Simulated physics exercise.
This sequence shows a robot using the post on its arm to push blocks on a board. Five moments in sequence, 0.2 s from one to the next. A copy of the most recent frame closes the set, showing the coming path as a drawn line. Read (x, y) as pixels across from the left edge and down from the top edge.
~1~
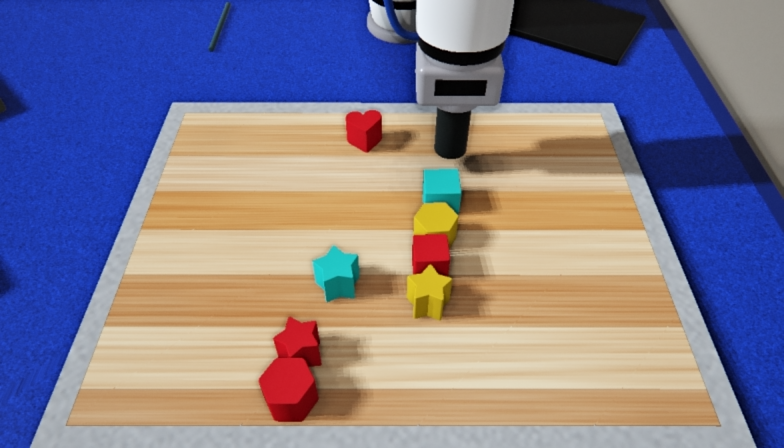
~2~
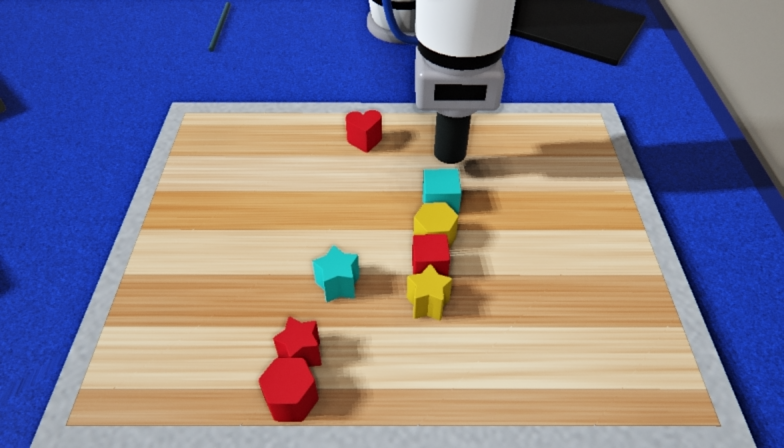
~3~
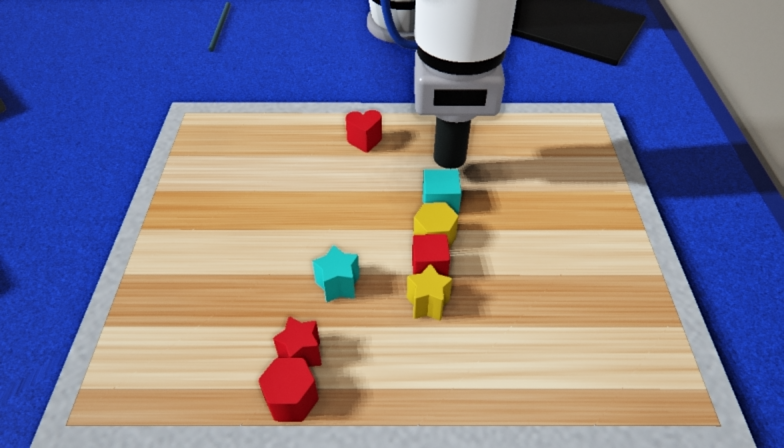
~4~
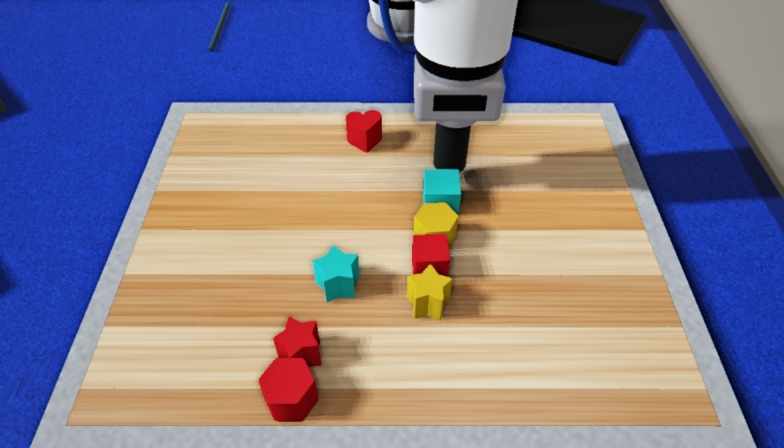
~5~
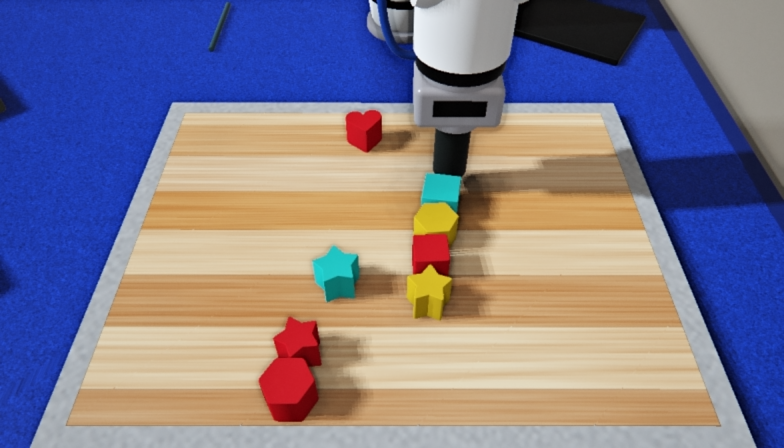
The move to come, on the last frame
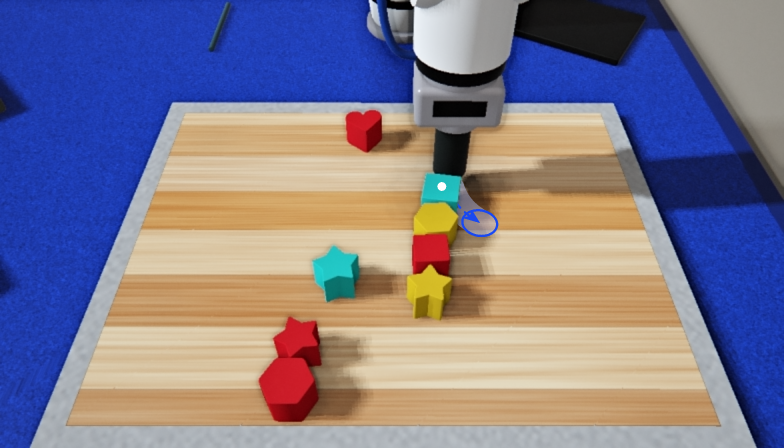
At first, a robot arm's dark post stands just behind a column of a turquoise square, yellow hexagon, red square and yellow star on a wooden board. The post inches toward the column until it meets the turquoise block, which shifts very slightly forward while the other blocks stay put.
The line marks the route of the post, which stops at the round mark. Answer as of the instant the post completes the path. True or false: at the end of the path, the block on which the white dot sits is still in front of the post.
That is false.
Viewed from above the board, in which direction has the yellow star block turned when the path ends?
Direction: Anticlockwise.
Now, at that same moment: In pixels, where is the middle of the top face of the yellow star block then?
In the picture, it is at (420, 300).
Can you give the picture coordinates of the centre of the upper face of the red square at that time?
The point I'd pick in the picture is (415, 268).
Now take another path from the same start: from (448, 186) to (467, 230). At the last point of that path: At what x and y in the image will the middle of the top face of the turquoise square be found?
The centre of its top face lies at (454, 232).
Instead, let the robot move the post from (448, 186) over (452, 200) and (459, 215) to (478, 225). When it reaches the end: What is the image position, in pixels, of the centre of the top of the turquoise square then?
Located at (460, 224).
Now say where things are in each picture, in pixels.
In the first frame, post tip (450, 149); block tops, yellow star block (430, 283); red square (431, 247); yellow hexagonal block (436, 216); turquoise square (442, 181).
In the second frame, post (450, 154); blocks unchanged.
In the third frame, post (450, 158); blocks unchanged.
In the fourth frame, post (450, 164); blocks unchanged.
In the fifth frame, post (449, 169); yellow star block (430, 283); red square (431, 247); yellow hexagonal block (436, 216); turquoise square (442, 186).
Path on the board, from (448, 186) through (454, 199) and (464, 212) to (480, 223); the dot is on the turquoise square.
The first path, step by step. Halfway along, post (461, 190); yellow star block (426, 293), turned 20° anticlockwise; red square (422, 261), turned 20° clockwise; yellow hexagonal block (438, 234), turned 20° clockwise; turquoise square (451, 208).
At the end, post (482, 207); yellow star block (420, 300), turned 40° anticlockwise; red square (415, 268), turned 35° clockwise; yellow hexagonal block (441, 246), turned 40° clockwise; turquoise square (466, 223), turned 30° clockwise.
